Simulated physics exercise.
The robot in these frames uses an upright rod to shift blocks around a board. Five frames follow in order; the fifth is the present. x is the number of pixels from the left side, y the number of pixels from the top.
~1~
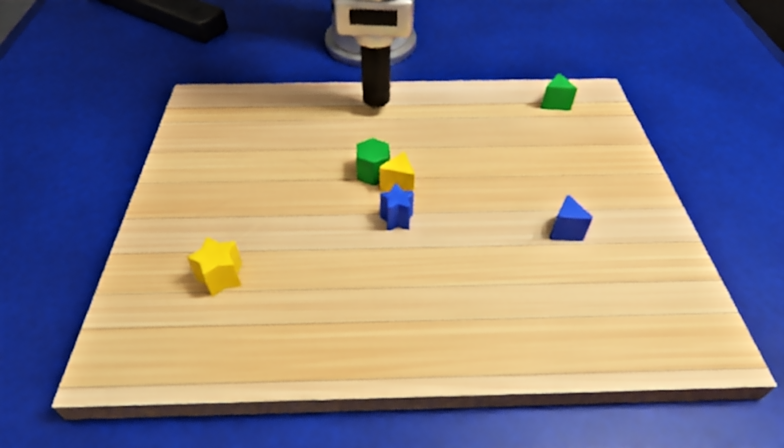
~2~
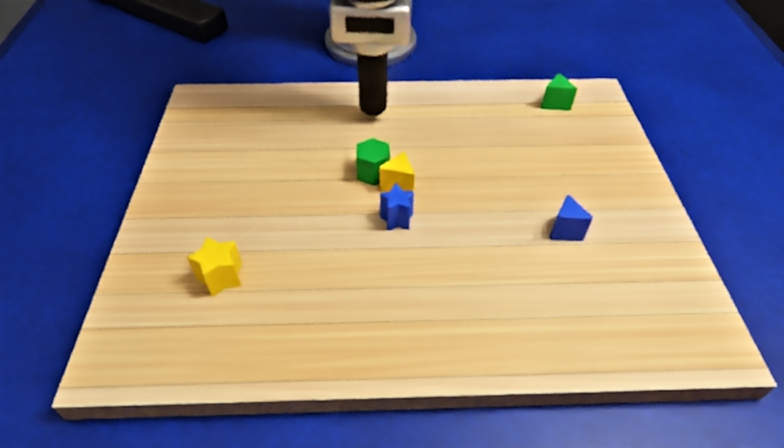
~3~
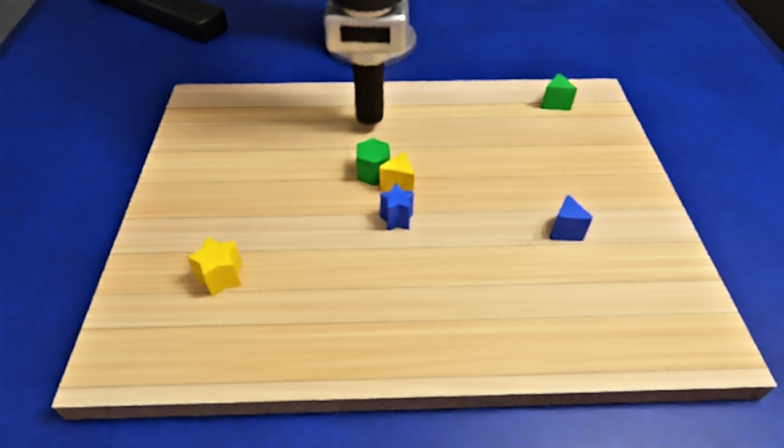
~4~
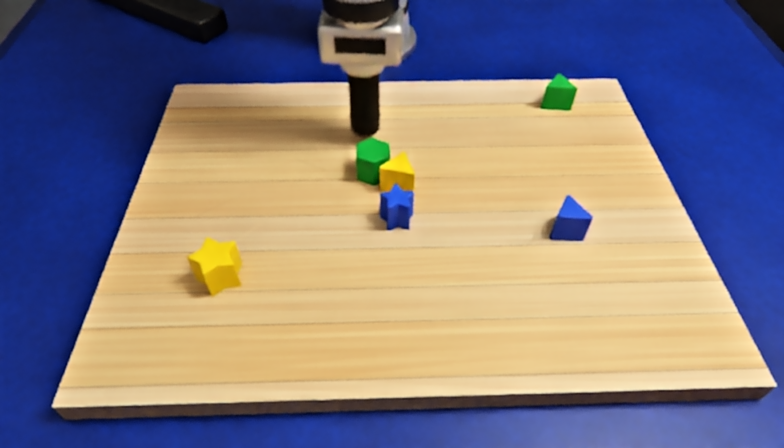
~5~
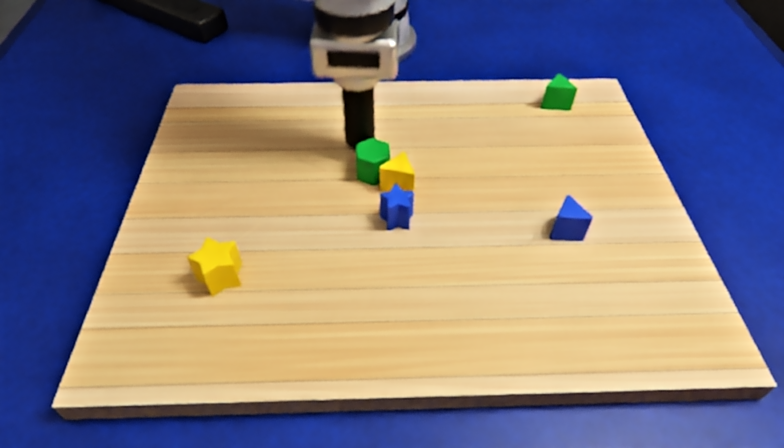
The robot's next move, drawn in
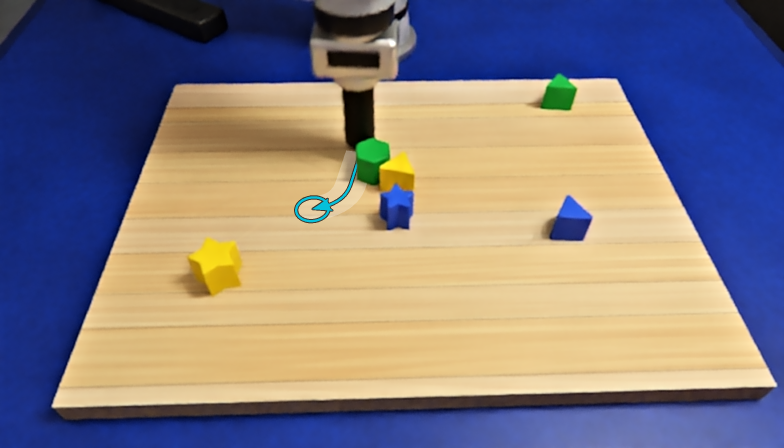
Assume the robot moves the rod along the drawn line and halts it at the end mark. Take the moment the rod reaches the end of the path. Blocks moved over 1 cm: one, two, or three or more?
The way I see it, the answer is two.
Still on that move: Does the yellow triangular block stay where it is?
Short answer: No.
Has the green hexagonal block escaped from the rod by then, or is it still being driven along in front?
It comes off the rod's front.
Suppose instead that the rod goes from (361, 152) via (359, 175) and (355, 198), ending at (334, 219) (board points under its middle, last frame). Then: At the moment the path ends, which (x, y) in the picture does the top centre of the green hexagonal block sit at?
Most likely (387, 186).
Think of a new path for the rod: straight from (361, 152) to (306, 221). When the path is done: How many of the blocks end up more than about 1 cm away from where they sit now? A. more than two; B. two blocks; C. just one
C
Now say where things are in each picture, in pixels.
The first frame shows rod tip at (376, 100); block tops, green hexagonal block at (373, 149); blue star at (398, 196); yellow triangular block at (400, 164).
The second frame shows rod at (373, 108); blocks unchanged.
The third frame shows rod at (370, 117); blocks unchanged.
The fourth frame shows rod at (365, 129); blocks unchanged.
The fifth frame shows rod at (360, 142); green hexagonal block at (373, 149); blue star at (398, 196); yellow triangular block at (400, 164).
Path on the board, from (361, 152) over (354, 174) and (343, 197) to (313, 209).
What follows on the original path. One third of the way, rod at (353, 164); green hexagonal block at (377, 167), turned 35° anticlockwise; yellow triangular block at (407, 169), turned 20° anticlockwise.
Two thirds of the way, rod at (342, 187); green hexagonal block at (378, 179), turned 70° anticlockwise; yellow triangular block at (409, 171), turned 40° anticlockwise.
At the end, rod at (311, 199); green hexagonal block at (378, 179), turned 70° anticlockwise; blue star in place; yellow triangular block at (410, 171), turned 40° anticlockwise.
